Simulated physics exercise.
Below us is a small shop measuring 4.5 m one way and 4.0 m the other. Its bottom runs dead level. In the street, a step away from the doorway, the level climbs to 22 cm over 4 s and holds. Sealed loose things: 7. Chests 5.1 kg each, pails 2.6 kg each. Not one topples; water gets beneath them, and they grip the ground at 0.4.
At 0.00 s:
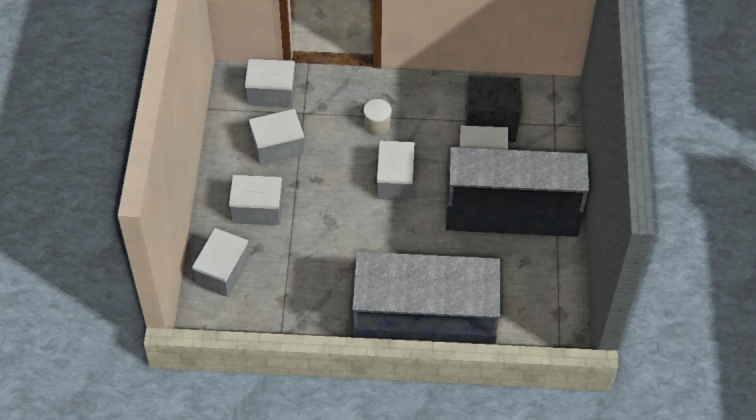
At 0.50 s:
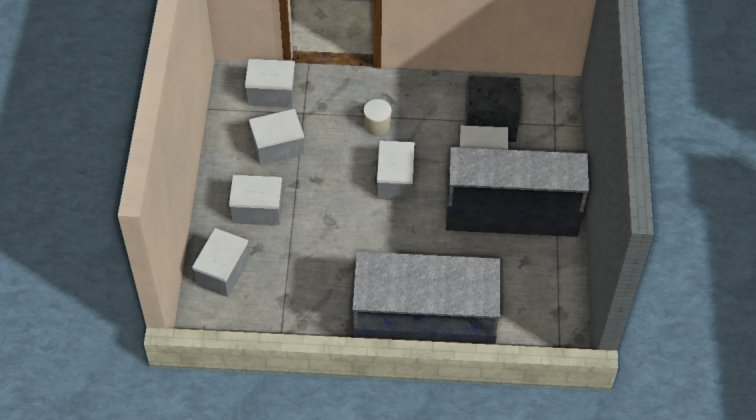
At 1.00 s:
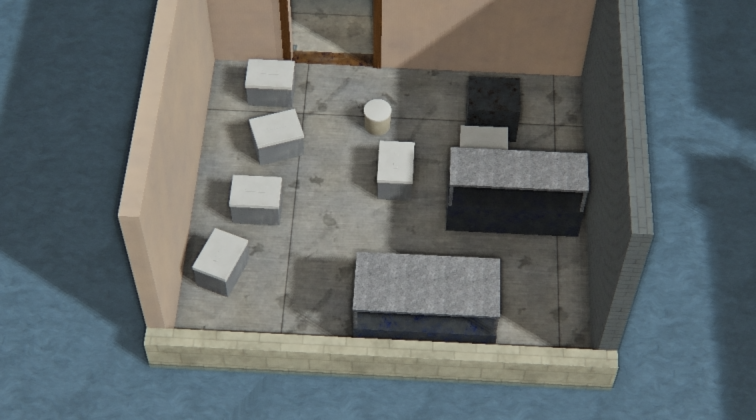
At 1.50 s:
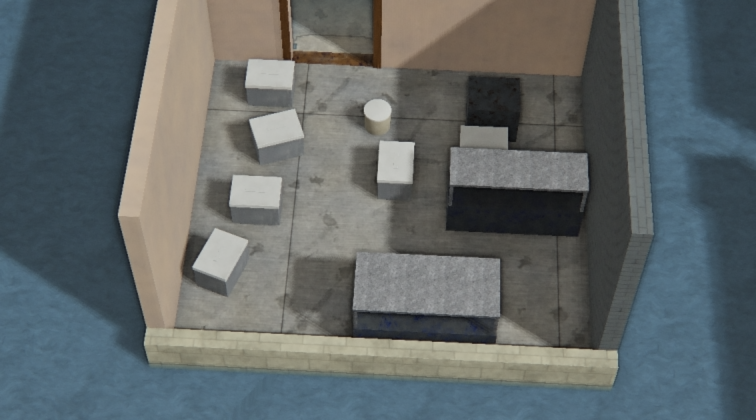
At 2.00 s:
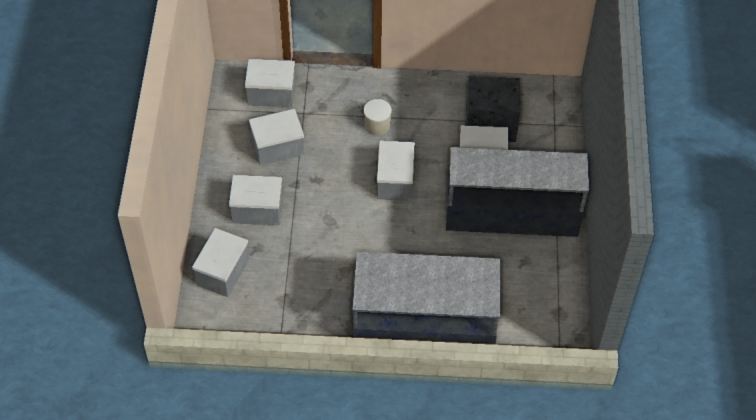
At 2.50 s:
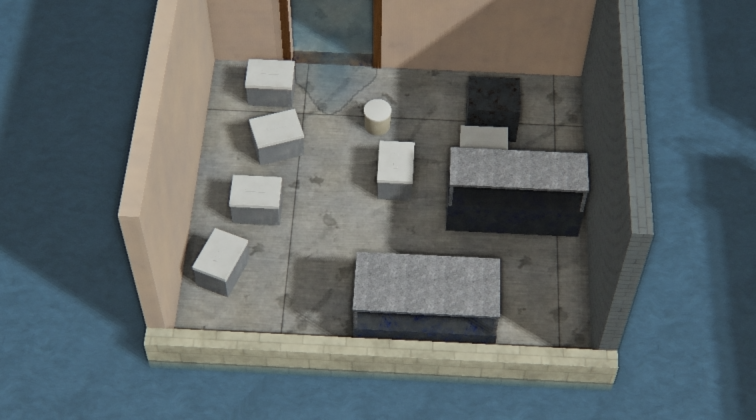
The clip shows a small walled room from above, holding pale chests, a round pail and larger dark, grey-topped blocks, all motionless, as water outside turns bluer, appears in the doorway and spreads slightly onto the floor just inside.
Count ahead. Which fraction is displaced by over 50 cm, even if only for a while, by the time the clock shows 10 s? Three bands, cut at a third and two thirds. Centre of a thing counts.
The tally is a clear majority.
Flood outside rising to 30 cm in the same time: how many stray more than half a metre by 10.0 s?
Then the count would be 7.
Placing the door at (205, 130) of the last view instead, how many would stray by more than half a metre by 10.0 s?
In that case 5 of them.
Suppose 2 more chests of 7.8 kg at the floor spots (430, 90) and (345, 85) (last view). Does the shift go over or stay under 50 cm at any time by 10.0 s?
So the first ends up within that distance while the second ends up beyond that distance.
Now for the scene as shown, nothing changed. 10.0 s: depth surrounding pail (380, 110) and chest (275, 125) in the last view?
Around 4 cm and 12 cm.
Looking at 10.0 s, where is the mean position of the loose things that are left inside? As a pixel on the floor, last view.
Somewhere near (404, 206).
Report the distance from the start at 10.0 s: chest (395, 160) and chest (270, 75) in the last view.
Shifts: 200 cm / 50 cm.
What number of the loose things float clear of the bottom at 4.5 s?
At that time the total is 0.
After 3.5 s 0 of 7 are over 50 cm from their spots; 0 afloat.
After 4.5 s 2 of 7 are over 50 cm from their spots; 0 afloat.
After 7.0 s 7 of 7 are over 50 cm from their spots; 5 afloat.
After 10.0 s 6 of 7 are over 50 cm from their spots, and 7 have been at some point; 7 afloat.
